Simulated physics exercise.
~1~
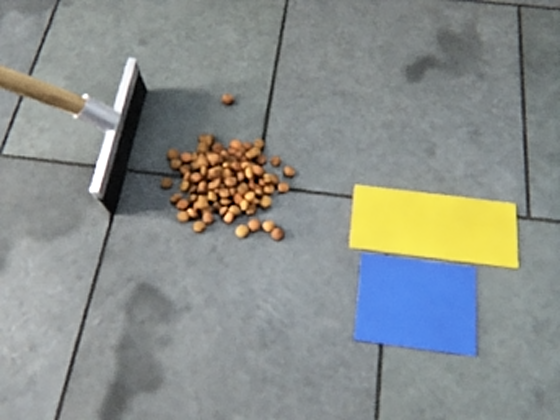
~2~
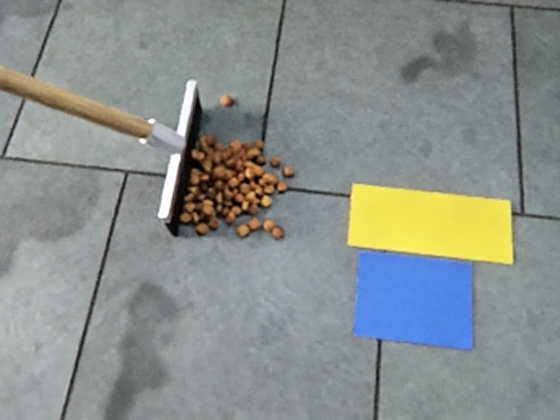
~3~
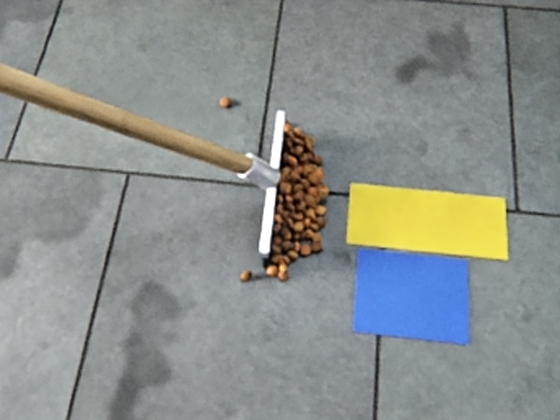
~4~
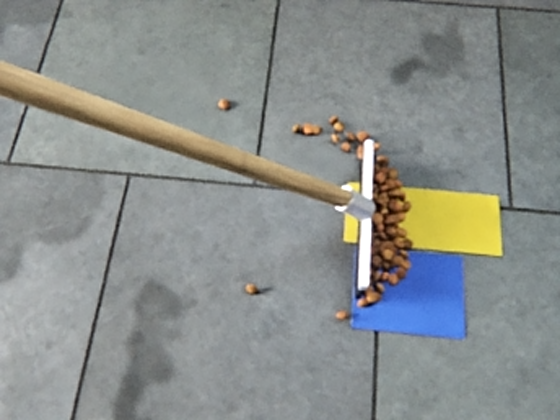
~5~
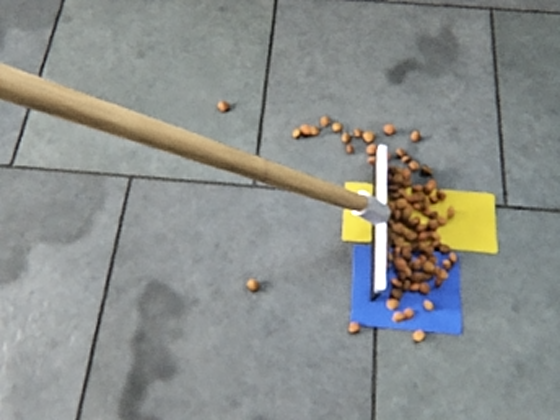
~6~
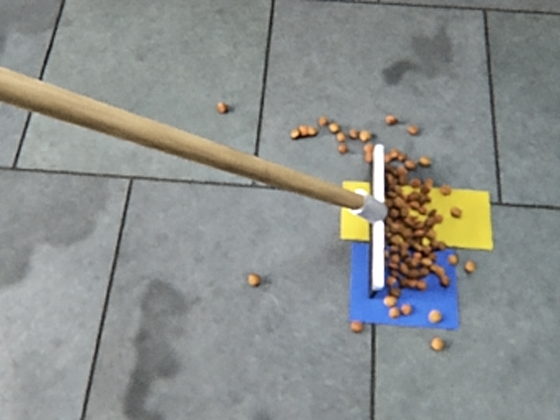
Squeegee pushing a pile of brown kibble rightwards across grey tiles, then stopping with pieces scattered over yellow and blue mats.
